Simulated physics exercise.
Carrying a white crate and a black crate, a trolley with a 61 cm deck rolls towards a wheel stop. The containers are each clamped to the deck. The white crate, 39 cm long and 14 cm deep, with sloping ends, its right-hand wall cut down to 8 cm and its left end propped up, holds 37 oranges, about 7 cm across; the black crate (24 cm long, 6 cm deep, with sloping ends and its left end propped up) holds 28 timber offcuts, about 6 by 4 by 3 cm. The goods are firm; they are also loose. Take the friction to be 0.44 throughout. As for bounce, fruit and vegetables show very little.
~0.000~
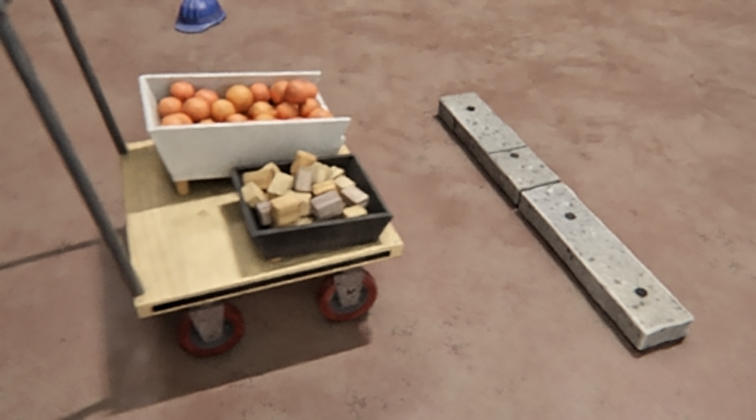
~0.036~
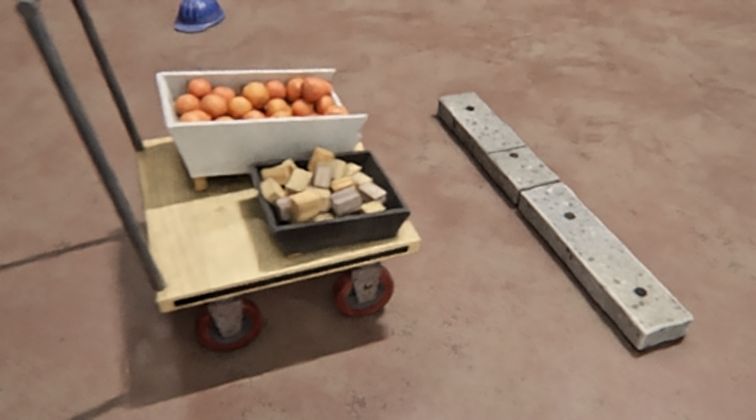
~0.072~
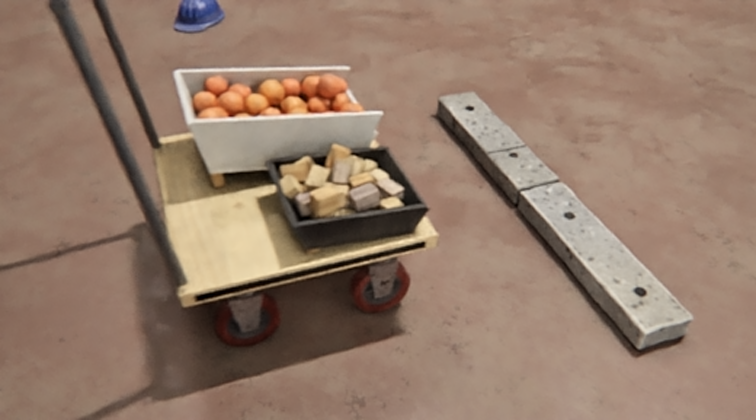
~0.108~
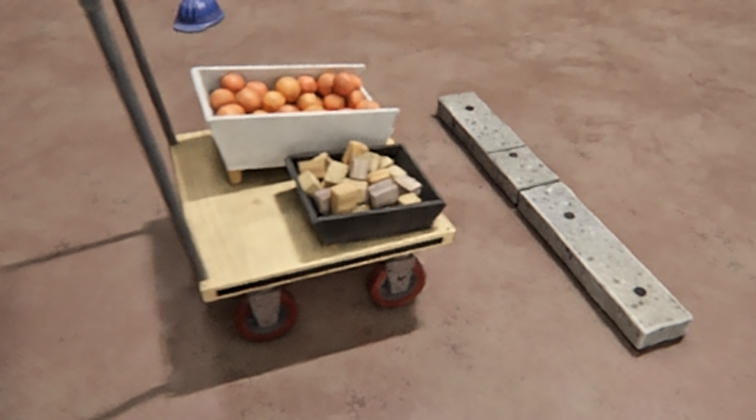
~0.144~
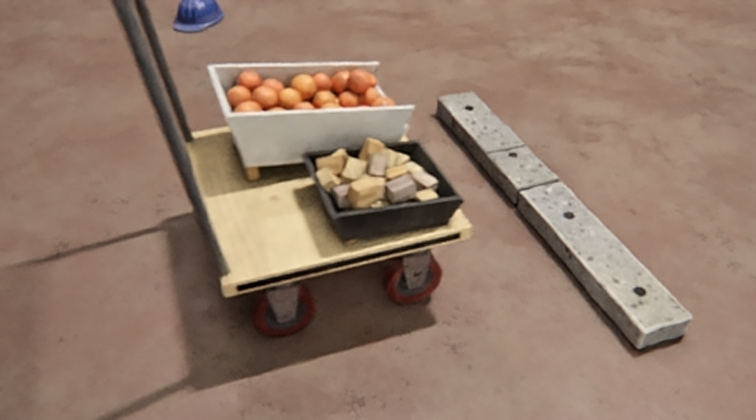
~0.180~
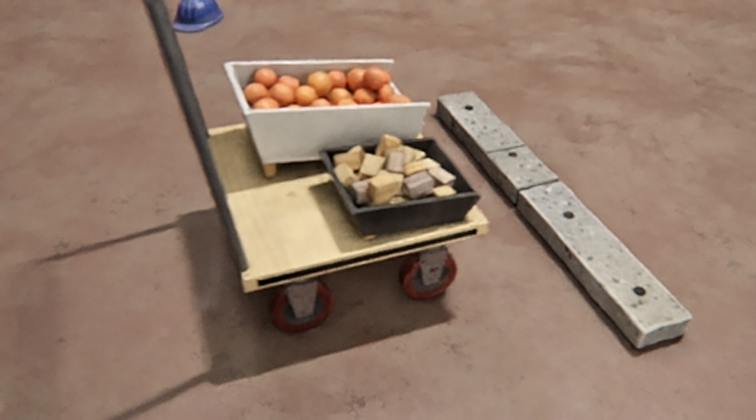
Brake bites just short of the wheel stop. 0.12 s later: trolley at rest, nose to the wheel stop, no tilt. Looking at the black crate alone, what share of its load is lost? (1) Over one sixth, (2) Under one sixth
The answer is 2.
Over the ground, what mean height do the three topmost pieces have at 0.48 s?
Their middles sit some 44 cm up.
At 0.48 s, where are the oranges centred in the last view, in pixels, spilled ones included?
I'd say near (440, 88).
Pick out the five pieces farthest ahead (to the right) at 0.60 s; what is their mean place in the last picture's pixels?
Centre: Approx. (525, 94) px.
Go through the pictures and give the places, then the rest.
In the first frame (places track the rim corner closest to us here), black crate (257, 233); white crate (154, 128); 57 cm to go; all still inside.
In the second frame, black crate (277, 229); white crate (173, 125); 52 cm to go.
In the third frame, black crate (297, 224); white crate (193, 121); 48 cm to go.
In the fourth frame, black crate (318, 220); white crate (212, 118); 43 cm to go.
In the fifth frame, black crate (337, 215); white crate (231, 115); 38 cm to go.
In the sixth frame, black crate (356, 211); white crate (250, 111); 34 cm to go; all still inside.
After 0.38 s, braking starts.
After 0.48 s, the white crate has all 37 and the black crate has all 28.
After 0.60 s, the white crate has all 37 and the black crate has all 28.
After 0.83 s, the white crate is down by 1 of 37 and the black crate is down by 1 of 28.
Final count (at 1.34 s), the white crate is down by 1 of 37 and the black crate is down by 1 of 28. Asked share, 1 of 28, 4 per cent.
